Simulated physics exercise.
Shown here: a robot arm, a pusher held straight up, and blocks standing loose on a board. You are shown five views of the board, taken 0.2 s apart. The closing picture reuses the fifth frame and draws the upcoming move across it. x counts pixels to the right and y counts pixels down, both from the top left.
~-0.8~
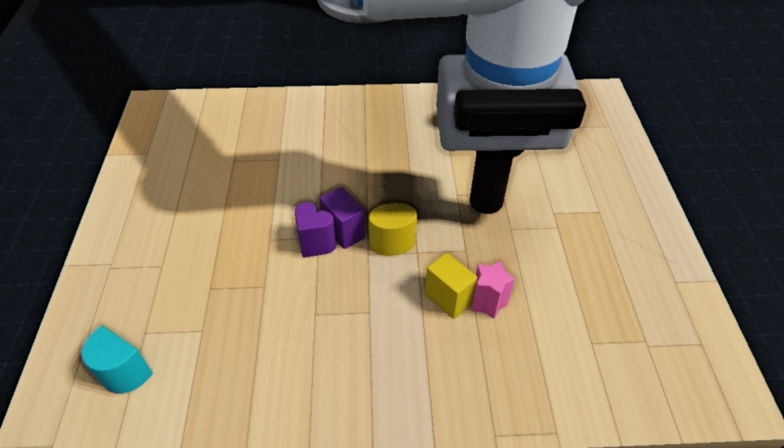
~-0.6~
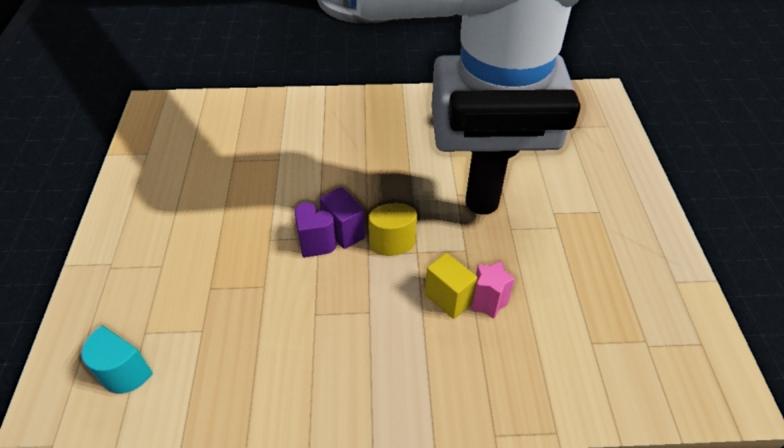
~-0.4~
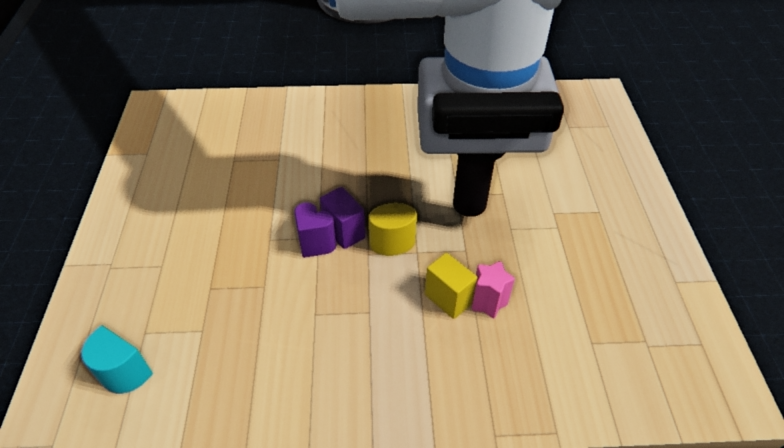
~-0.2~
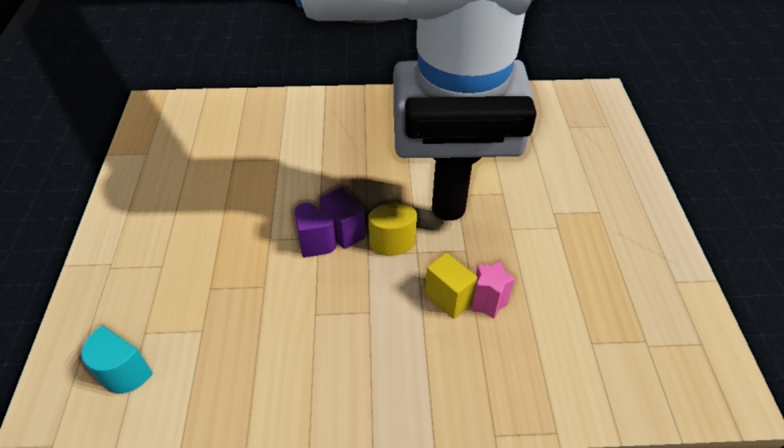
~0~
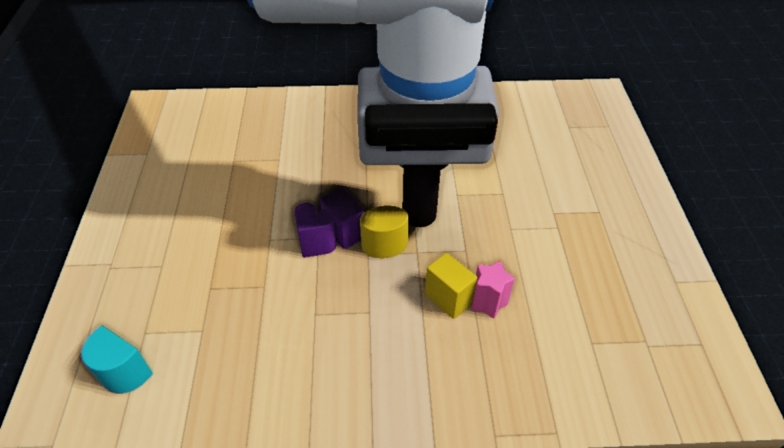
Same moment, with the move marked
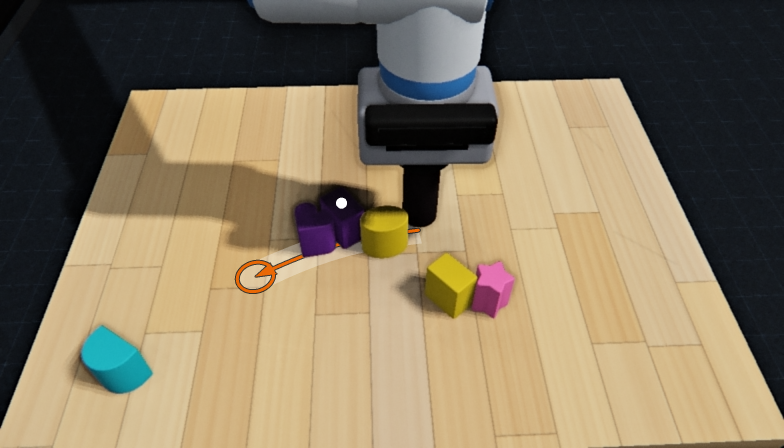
A robot arm with a black pusher stands at the far side of a pale wooden board, seen from above at an angle by a still camera. Two purple blocks and a yellow rounded one sit near the middle, a yellow block and pink star nearer, a turquoise piece at left. The pusher slides left, slowly then faster, and nudges the rounded yellow block slightly left.
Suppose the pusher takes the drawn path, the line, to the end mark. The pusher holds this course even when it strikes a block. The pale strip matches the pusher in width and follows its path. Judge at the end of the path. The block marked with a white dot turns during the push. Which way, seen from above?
Looking from above, the answer is clockwise.
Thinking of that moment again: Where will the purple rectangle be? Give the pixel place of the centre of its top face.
Just about (303, 201).
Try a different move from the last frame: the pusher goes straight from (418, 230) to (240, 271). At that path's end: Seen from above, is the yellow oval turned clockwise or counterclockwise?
The yellow oval rotates counterclockwise.
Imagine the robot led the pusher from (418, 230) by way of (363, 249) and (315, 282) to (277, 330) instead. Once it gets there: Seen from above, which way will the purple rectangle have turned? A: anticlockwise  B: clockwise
My pick is B.
The drawn path runs from (418, 230) over (364, 238) and (310, 254) to (256, 277); the dot is on the purple rectangle.
On the path given first. One third of the way, pusher (362, 224); purple heart block (292, 217); purple rectangle (326, 201), turned 20° clockwise; yellow oval (337, 238), turned 30° anticlockwise.
Two thirds of the way, pusher (306, 239); purple heart block (261, 211), turned 60° anticlockwise; purple rectangle (303, 201), turned 100° clockwise; yellow oval (304, 260), turned 95° anticlockwise.
At the end, pusher (251, 262); purple heart block (261, 211), turned 60° anticlockwise; purple rectangle (303, 201), turned 100° clockwise; yellow oval (291, 267), turned 145° anticlockwise; yellow rectangle not moved.
